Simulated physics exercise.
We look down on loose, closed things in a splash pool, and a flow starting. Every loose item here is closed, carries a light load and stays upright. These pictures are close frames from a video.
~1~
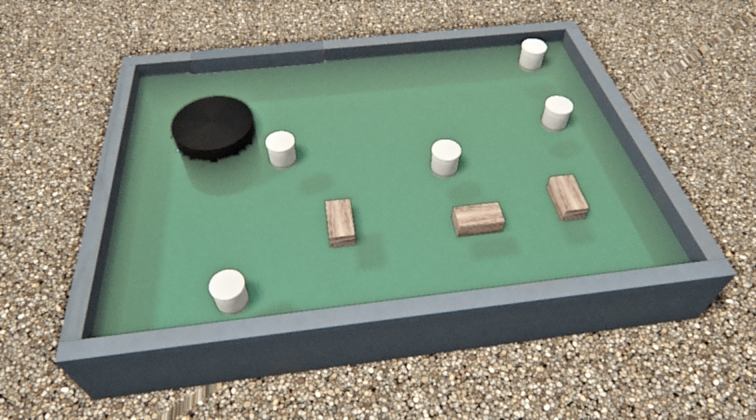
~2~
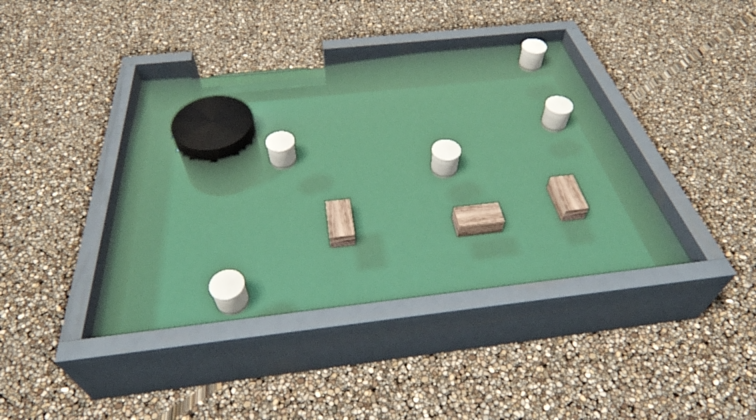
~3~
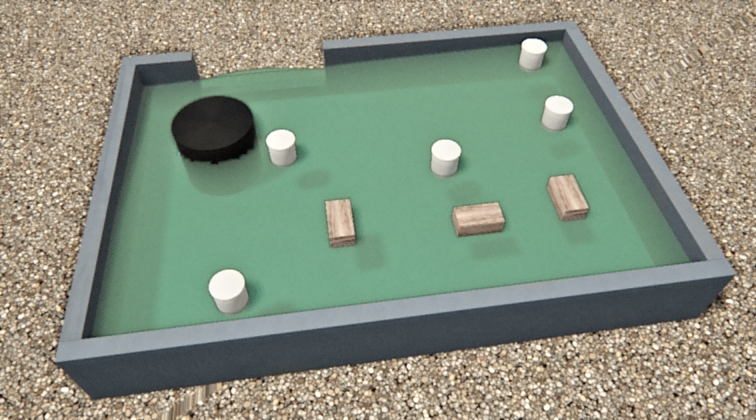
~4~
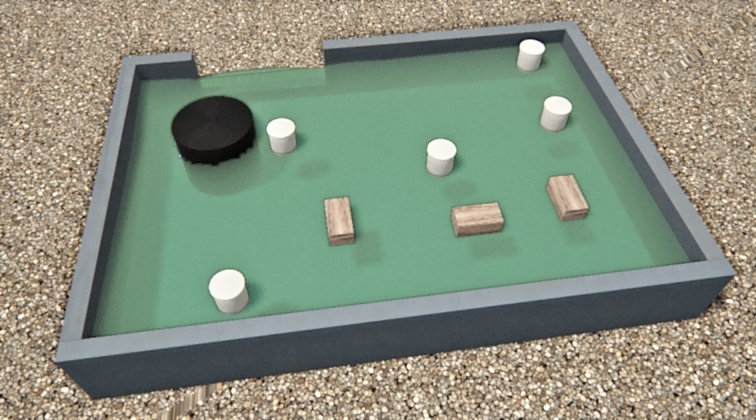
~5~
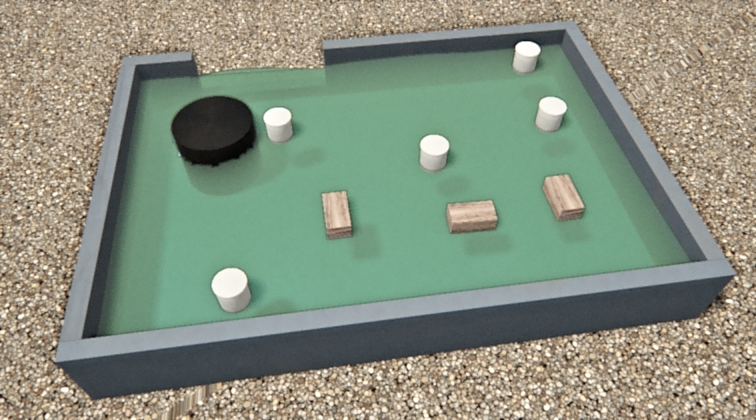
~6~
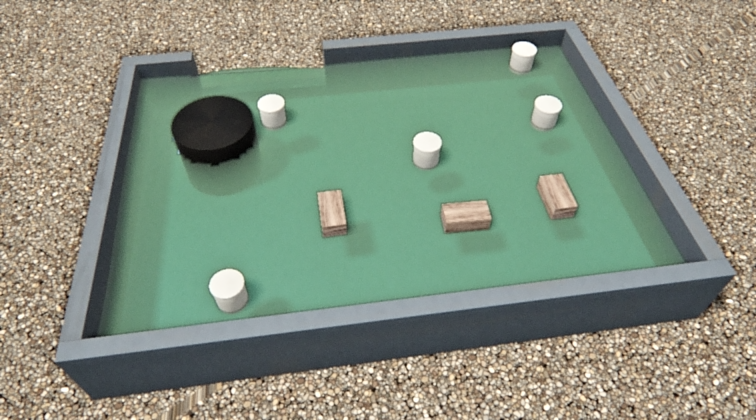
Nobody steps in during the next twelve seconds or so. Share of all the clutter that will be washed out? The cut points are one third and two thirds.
It falls below one third.
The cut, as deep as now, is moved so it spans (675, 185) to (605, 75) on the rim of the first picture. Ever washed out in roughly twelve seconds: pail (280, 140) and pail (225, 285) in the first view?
As listed: Remained, remained.
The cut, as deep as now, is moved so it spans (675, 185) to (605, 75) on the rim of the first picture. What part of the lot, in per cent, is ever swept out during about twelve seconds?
Some 60 per cent.
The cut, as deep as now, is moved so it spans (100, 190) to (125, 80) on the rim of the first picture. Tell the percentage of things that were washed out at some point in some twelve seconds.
20 per cent or so.
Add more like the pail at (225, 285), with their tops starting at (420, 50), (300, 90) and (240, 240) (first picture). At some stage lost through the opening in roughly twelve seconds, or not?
Sure - one by one that's out of the room, then out of the room, then in the room.
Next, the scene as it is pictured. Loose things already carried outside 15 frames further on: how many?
1.
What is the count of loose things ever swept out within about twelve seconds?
My tally gives 1.
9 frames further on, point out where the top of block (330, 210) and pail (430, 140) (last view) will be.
(311, 192) and (391, 131), approximately.
A moment on, 0 of 8 are out; 8 afloat.
Next, 1 of 8 are out; 7 afloat.
Later, 1 of 8 are out; 7 afloat.
In the end, 1 of 8 are out; 7 afloat.
